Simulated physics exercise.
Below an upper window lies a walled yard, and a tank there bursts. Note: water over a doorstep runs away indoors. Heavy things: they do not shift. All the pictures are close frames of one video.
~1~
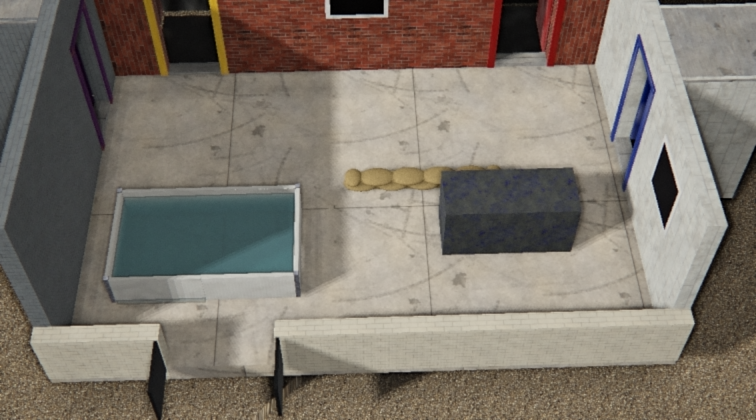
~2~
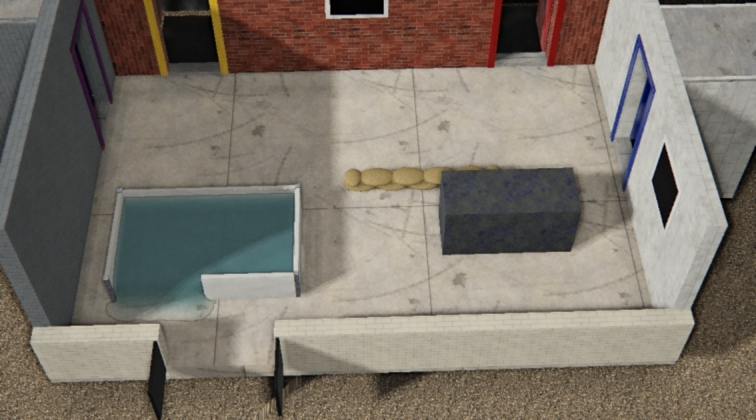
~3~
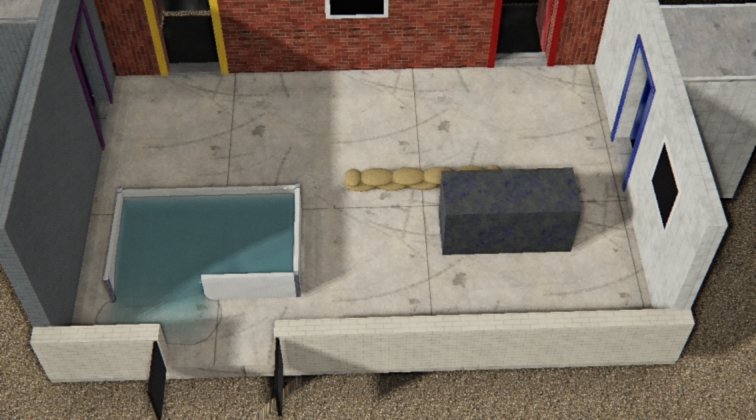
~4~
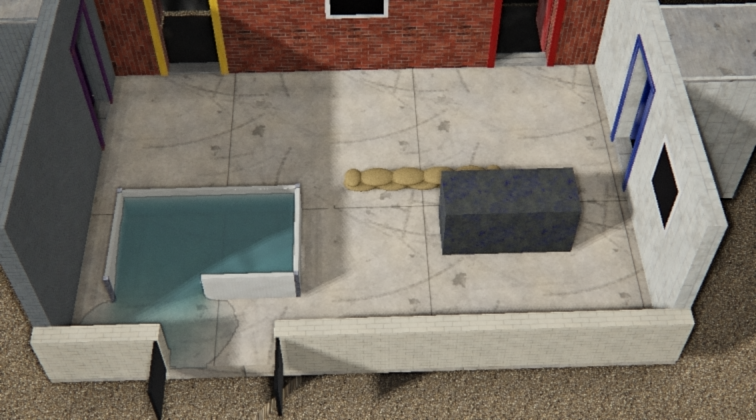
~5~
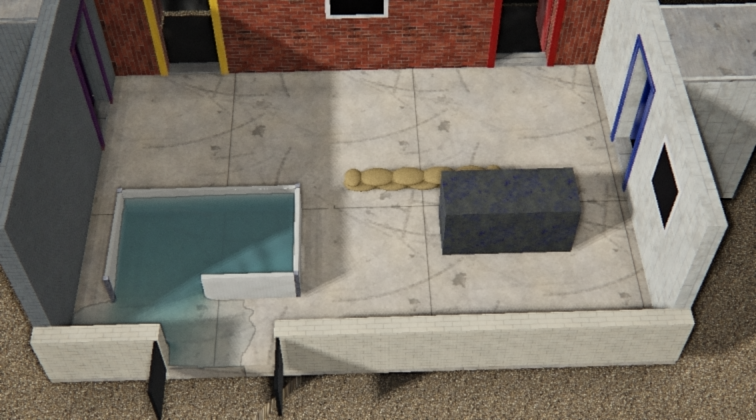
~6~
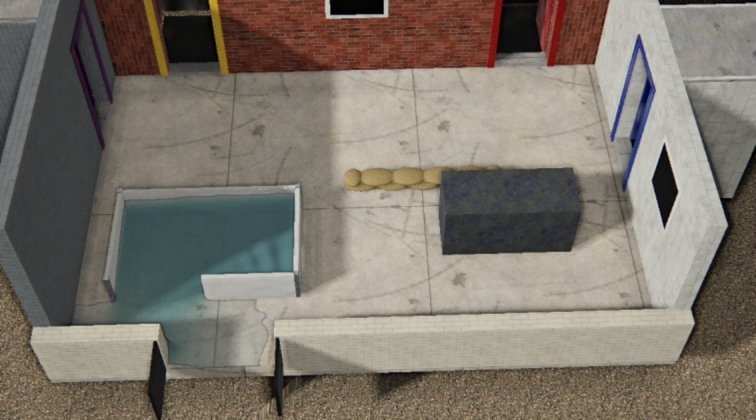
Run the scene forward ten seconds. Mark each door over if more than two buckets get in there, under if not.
Red door - under; blue door - under; purple door - under; yellow door - over.
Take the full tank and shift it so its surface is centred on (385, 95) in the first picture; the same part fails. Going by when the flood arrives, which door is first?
That would be the door marked blue.
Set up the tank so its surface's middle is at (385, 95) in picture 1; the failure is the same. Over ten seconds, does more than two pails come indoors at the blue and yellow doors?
First the blue: It doesn't reach it. Then the yellow: It doesn't reach it.
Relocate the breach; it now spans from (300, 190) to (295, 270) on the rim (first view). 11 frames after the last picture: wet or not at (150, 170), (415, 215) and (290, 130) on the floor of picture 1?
Result, in sequence: Spared by the spill, sodden, spared by the spill.
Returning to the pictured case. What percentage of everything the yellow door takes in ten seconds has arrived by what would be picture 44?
Share by then: About 70 in a hundred.
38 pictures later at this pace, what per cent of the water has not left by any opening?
My figure is close to 70 percent.
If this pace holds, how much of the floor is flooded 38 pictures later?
Roughly 45 percent.
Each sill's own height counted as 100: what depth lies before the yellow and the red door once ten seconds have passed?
Approx. 100 % followed by 20 %.
A moment on, water covers 5 % of the floor; the red door not reached, the blue door not reached, the purple door not reached, the yellow door not reached.
Next, water covers 10 % of the floor; the red door not reached, the blue door not reached, the purple door not reached, the yellow door not reached.
Then, water covers 25 % of the floor; the red door not reached, the blue door not reached, the purple door wet at the sill, nothing in, the yellow door wet at the sill, nothing in.
Later, water covers 45 % of the floor; the red door not reached, the blue door not reached, the purple door wet at the sill, nothing in, the yellow door over two buckets in.
In the end, water covers 65 % of the floor; the red door wet at the sill, nothing in, the blue door wet at the sill, nothing in, the purple door wet at the sill, nothing in, the yellow door over two buckets in.
